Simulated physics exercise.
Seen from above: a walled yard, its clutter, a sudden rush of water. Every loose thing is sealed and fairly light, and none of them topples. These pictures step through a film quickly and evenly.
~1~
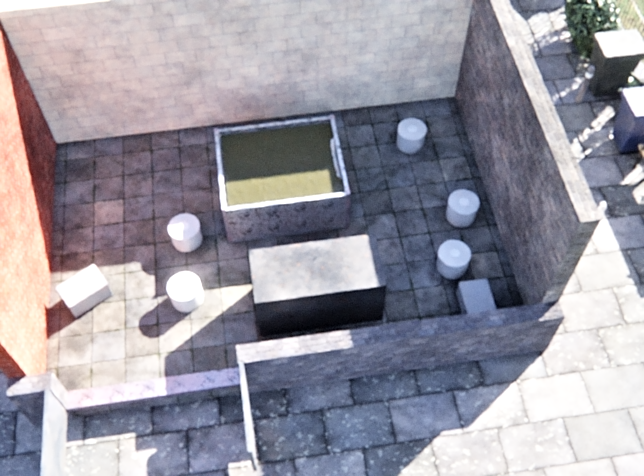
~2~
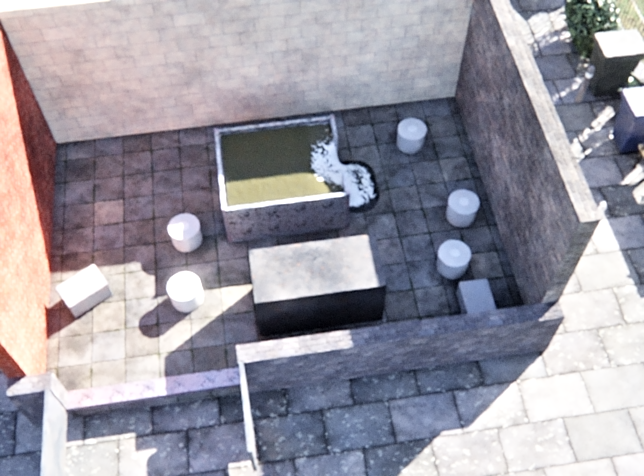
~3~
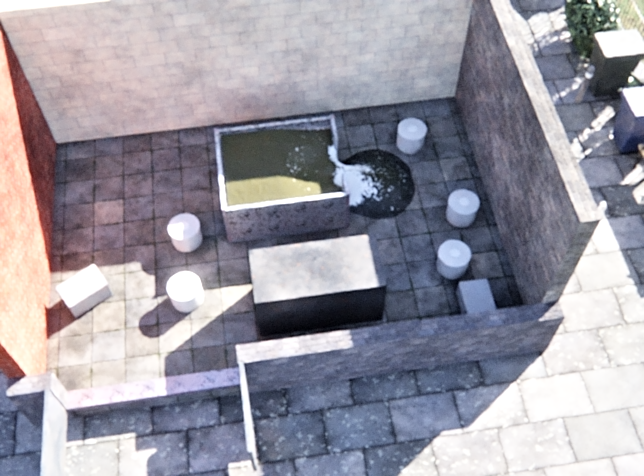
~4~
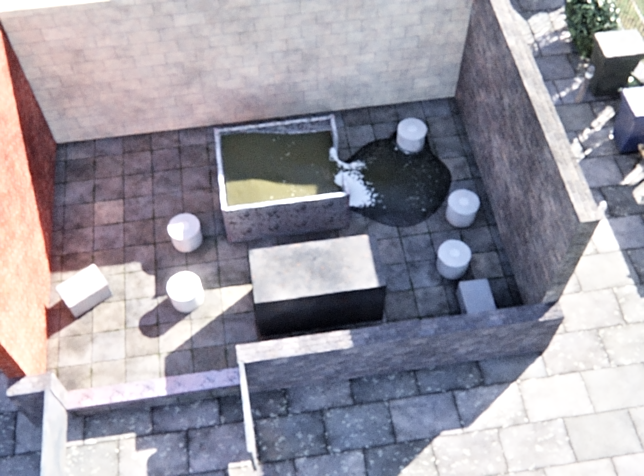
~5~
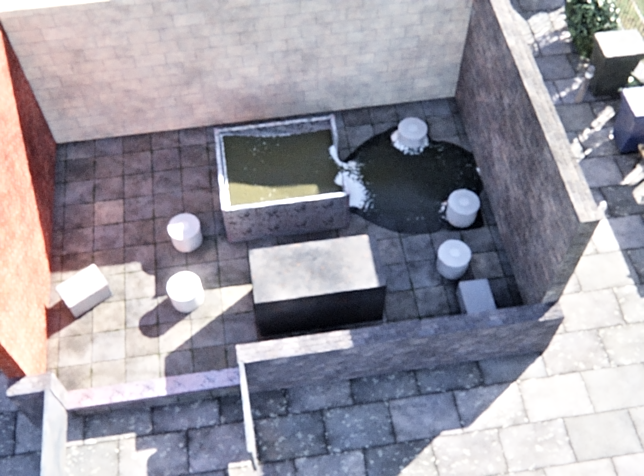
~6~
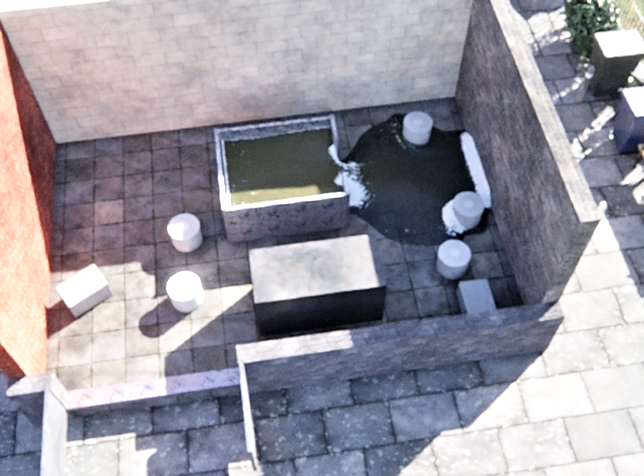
Water pours from a stone tank, spreads right across the paved yard and nudges two white tubs.
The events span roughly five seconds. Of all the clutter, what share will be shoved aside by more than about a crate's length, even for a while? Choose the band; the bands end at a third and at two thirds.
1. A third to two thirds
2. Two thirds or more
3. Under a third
A third to two thirds (1).
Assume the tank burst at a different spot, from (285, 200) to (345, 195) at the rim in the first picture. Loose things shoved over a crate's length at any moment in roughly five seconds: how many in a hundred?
My estimate is some 100 per cent of them.
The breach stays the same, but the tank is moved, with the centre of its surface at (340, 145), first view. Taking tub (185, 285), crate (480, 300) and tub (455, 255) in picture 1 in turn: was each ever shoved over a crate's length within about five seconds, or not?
Short of it, covered the distance, covered the distance.
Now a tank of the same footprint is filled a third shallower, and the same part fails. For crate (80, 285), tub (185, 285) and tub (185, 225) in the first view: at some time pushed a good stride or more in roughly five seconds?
In the order you named them: Stayed within the threshold, stayed within the threshold, stayed within the threshold.
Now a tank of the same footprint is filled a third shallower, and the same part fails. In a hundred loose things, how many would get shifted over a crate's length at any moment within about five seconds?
I get 60 percent.
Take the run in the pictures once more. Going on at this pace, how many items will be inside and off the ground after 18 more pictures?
That would be 3.
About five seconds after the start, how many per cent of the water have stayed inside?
100 %.
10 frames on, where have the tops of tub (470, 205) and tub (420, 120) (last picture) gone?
Look around pixels (493, 300) and (420, 97).
A moment on, 1 of 7 are well off their spots; 2 afloat.
Next, 2 of 7 are well off their spots; 2 afloat.
Later, 3 of 7 are well off their spots; 3 afloat.
In the end, 4 of 7 are well off their spots, and 4 have been at some point; 4 afloat.
